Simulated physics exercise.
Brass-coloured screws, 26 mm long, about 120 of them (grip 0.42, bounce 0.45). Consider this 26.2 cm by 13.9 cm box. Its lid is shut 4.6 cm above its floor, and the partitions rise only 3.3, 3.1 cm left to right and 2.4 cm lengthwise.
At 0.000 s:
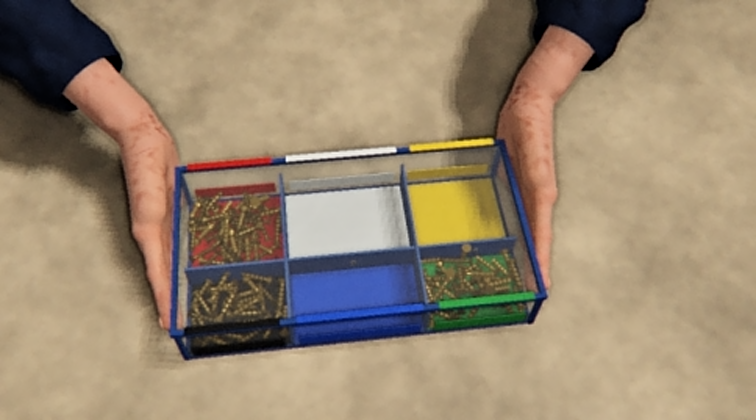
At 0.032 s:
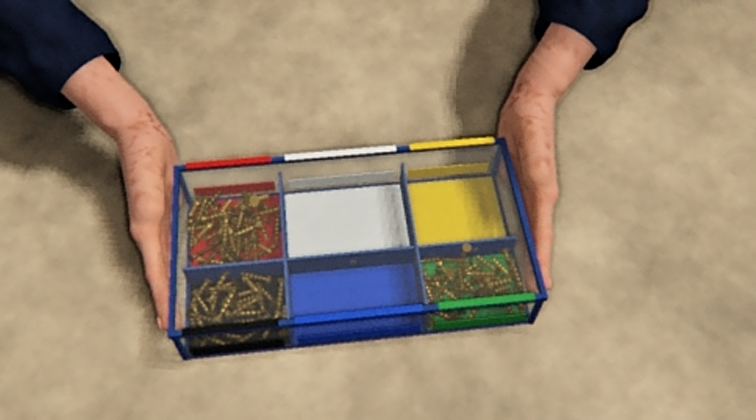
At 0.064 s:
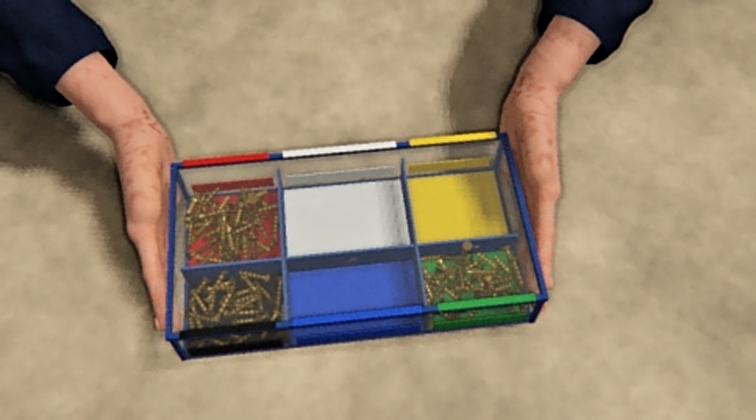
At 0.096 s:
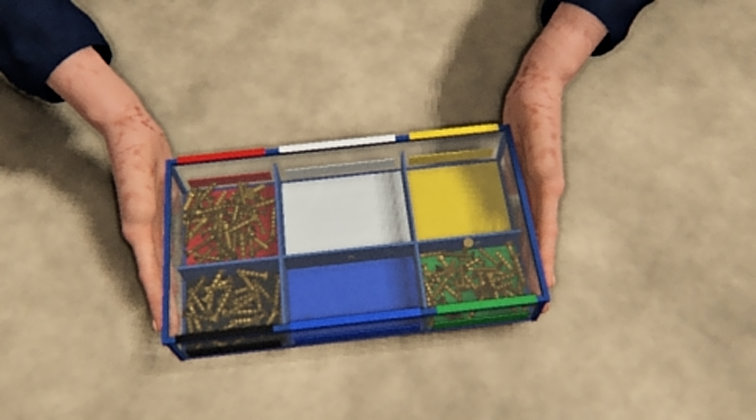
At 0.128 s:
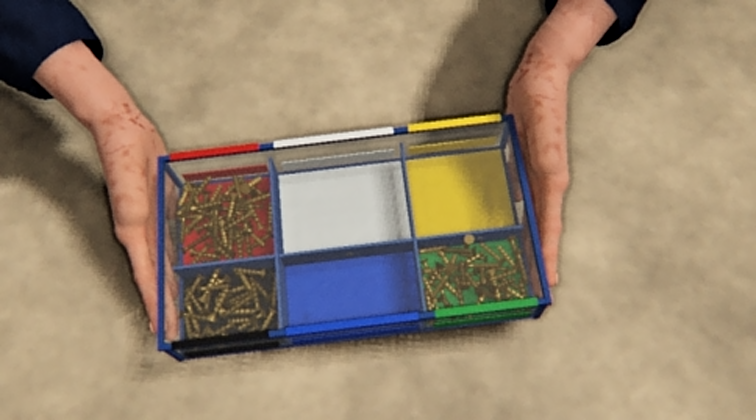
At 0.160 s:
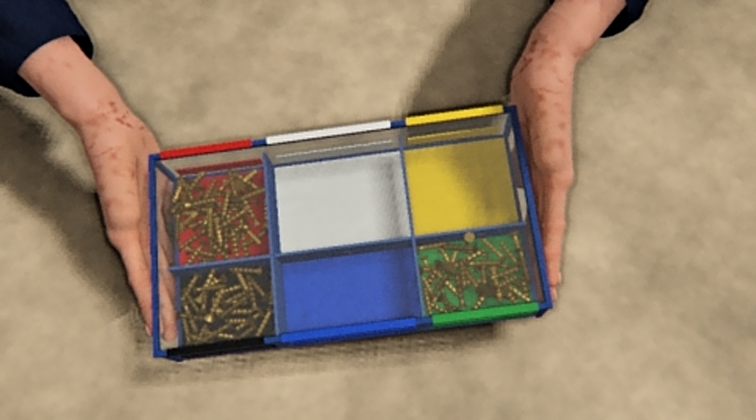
A clear-lidded box with six coloured compartments, held at both ends by two hands, tilts slightly, its left front corner lowering, while brass-coloured screws lie in the red, black and green sections and the white, yellow and blue ones look empty.
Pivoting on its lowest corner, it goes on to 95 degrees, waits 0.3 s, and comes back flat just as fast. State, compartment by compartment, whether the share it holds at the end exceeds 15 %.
In order: Red compartment: Crosses the line; blue compartment: Stays behind the line; green compartment: Crosses the line; yellow compartment: Stays behind the line; white compartment: Stays behind the line; black compartment: Crosses the line.
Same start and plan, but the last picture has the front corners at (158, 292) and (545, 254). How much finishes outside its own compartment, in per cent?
I'd put it at about 50 per cent.
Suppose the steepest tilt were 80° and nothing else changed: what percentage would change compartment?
Near 20 in a hundred, I think.
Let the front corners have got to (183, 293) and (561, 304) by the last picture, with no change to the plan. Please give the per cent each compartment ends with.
Each compartment ends with, in per cent, red 30, blue 5, green 35, yellow 0, white 5 and black 25.
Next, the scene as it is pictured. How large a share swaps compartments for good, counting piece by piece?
About 20 %.
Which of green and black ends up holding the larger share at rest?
Black comes out ahead.
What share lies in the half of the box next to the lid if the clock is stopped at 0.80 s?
Something like 60 percent of the pieces.
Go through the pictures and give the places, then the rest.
The first frame shows box tilt 0 degrees, front corners at (176, 332) and (540, 294); red 45 %, green 30 %, black 25 %.
The second frame shows box tilt 1 degrees, front corners at (174, 332) and (541, 295).
The third frame shows box tilt 3 degrees, front corners at (171, 335) and (542, 295), lowest corner left front.
The fourth frame shows box tilt 7 degrees, front corners at (168, 339) and (543, 297), lowest corner left front.
The fifth frame shows box tilt 12 degrees, front corners at (164, 345) and (544, 299), lowest corner left front.
The sixth frame shows box tilt 18 degrees, front corners at (160, 351) and (546, 303), lowest corner left front; red 45 %, green 30 %, black 25 %. The box's pace is about 180 degrees a second.
After 0.80 s, tilt 95 degrees; red 25 %, green 30 %, black 40 %.
After 1.23 s, tilt 53 degrees; red 25 %, green 30 %, black 45 %.
Then, at 1.73 s, tilt 0 degrees; red 25 %, green 30 %, black 45 %.
By 2.2 s all is still; red 25 %, blue 0 %, green 30 %, yellow 0 %, white 0 %, black 45 %.
